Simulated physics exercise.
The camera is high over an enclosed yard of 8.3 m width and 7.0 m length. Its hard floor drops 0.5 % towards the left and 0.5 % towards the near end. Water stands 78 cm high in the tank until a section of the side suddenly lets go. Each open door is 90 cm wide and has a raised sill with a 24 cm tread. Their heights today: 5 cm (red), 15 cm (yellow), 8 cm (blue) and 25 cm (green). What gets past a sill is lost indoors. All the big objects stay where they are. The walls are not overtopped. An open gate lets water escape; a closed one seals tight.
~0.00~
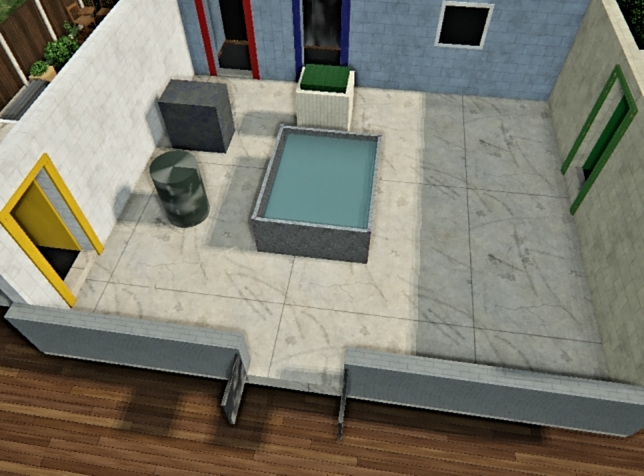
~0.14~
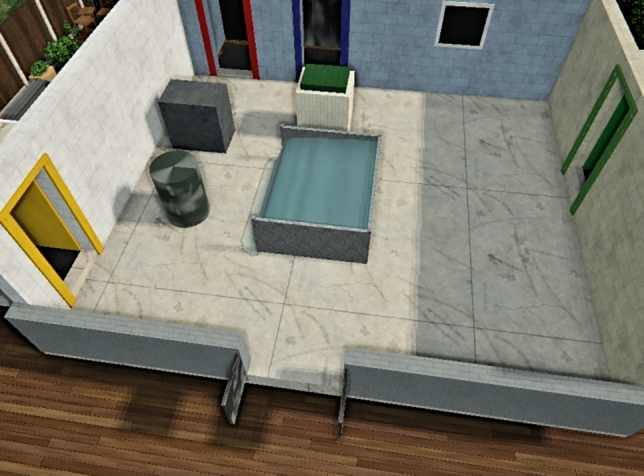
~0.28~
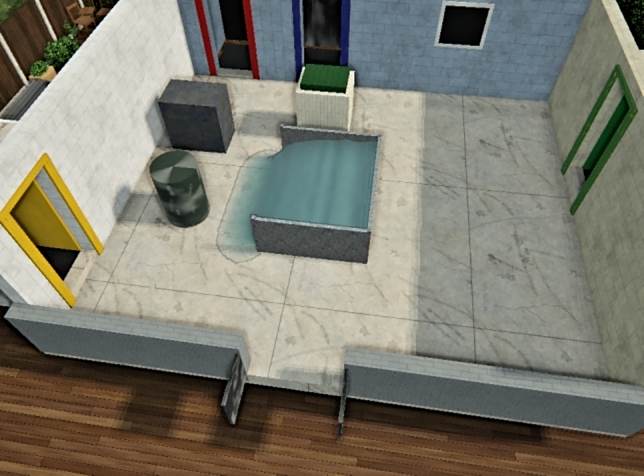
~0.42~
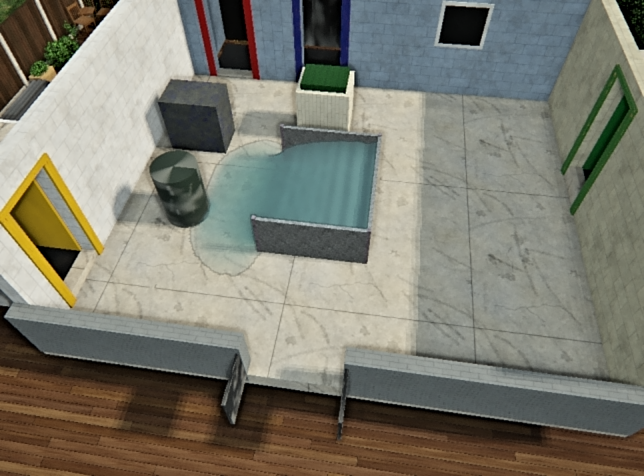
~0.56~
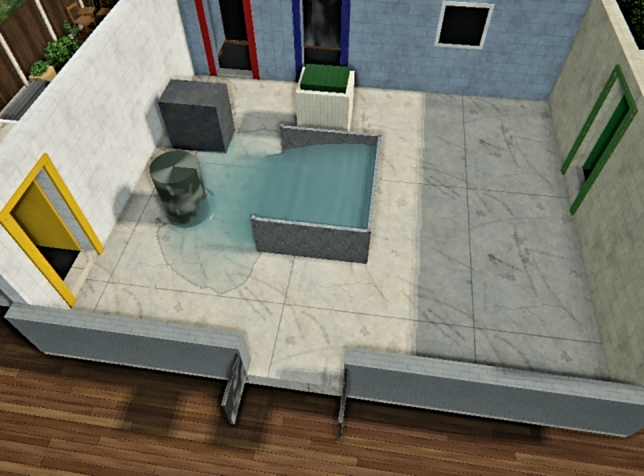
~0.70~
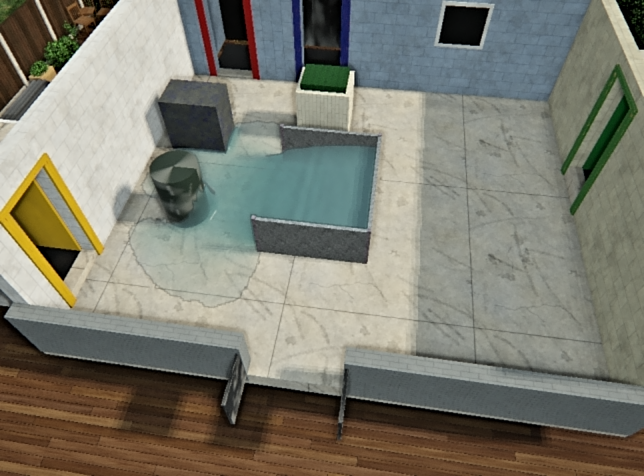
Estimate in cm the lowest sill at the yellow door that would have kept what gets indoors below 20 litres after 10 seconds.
About 27 cm.
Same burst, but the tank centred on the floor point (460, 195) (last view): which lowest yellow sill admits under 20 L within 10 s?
Some 20 cm.
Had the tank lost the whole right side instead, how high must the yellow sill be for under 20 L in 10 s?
Then roughly 10.0 cm.
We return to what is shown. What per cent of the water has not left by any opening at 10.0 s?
Roughly 84 in a hundred.
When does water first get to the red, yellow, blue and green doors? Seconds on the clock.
Red 1.6 s, yellow 1.0 s, blue 2.4 s, green 7.5 s.
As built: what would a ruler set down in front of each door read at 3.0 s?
In cm: Red 19, yellow 25, blue 6, green 0.
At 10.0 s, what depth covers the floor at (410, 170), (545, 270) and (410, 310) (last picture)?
In that order: 1, 7 and 4 cm.
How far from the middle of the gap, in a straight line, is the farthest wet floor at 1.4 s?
Roughly 4.0 m.
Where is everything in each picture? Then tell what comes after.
In the first picture, the tank at (322, 177) is whole and still, 78 cm deep; the yellow door at (61, 240) is dry.
In the second picture, water pours out at (274, 193) and has run 0.3 m, to (247, 246); about 10 cm deep outside, 78 cm at the back.
In the third picture, water pours out at (274, 194) and has run 0.8 m, to (225, 222); about 14 cm deep outside, 77 cm at the back.
In the fourth picture, the front is at (195, 232), 1.3 m from the gap at (274, 195); 3.5 m2 of floor is wet, 70 cm left at the back.
In the fifth picture, the front is at a hidden place, 1.9 m from the gap at (274, 195); 5.5 m2 of floor is wet, 66 cm left at the back.
In the sixth picture, water pours out at (274, 195) and has run 2.5 m, to (148, 187); about 9 cm deep outside, 65 cm at the back; the yellow door at (61, 240), 3.5 m from the gap, is still 0.9 m from the nearest water.
After 1.4 s water covers 25 % of the floor, deepest (57 cm) near (162, 153); 22 cm at the yellow door, 4 litres in over its 15 cm sill.
After 3.0 s water covers 35 % of the floor, deepest (38 cm) near (58, 332); 25 cm at the yellow door, 73 litres in over its 15 cm sill.
After 10.0 s water covers 90 % of the floor, deepest (10 cm) near (536, 398); 7 cm at the yellow door, 164 litres in over its 15 cm sill.
At the yellow door as built, the water arrived by 1.1 s and peaked near 29 cm at 2.8 s.
With a sill of 22 cm, 59 litres would have come in within the 10 s; with 30 cm, 6 litres. So under 20 litres takes about 27 cm.
